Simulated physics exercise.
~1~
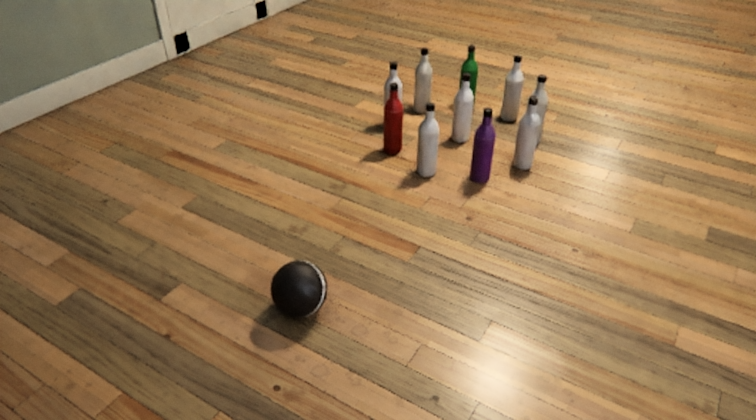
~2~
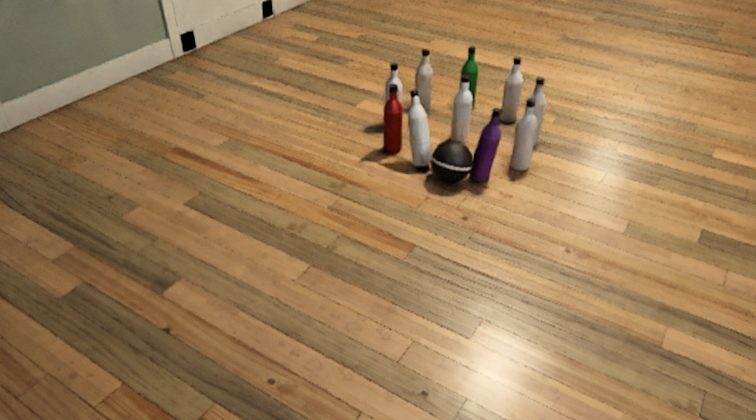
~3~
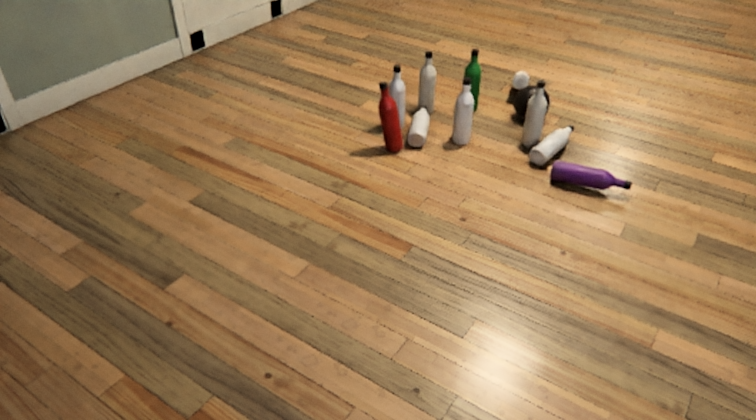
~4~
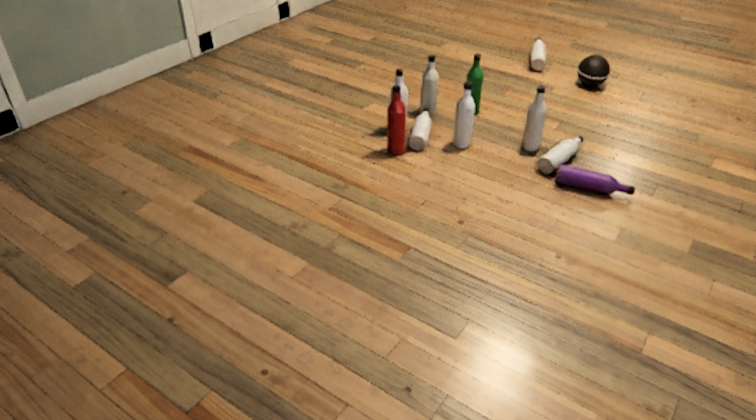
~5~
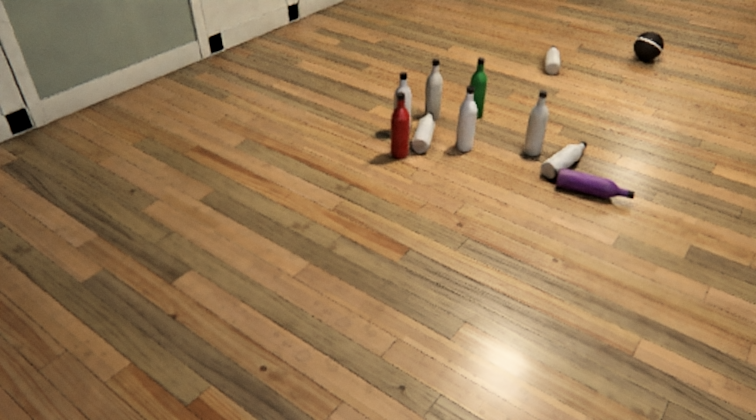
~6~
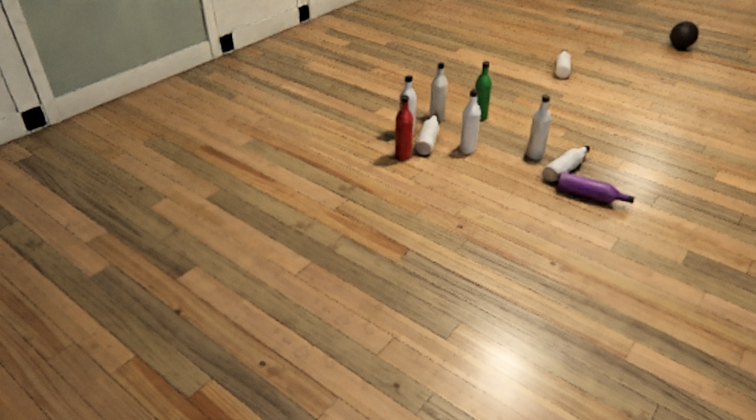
A black ball rolls into standing bottles, knocks four over including the purple, and rolls away.
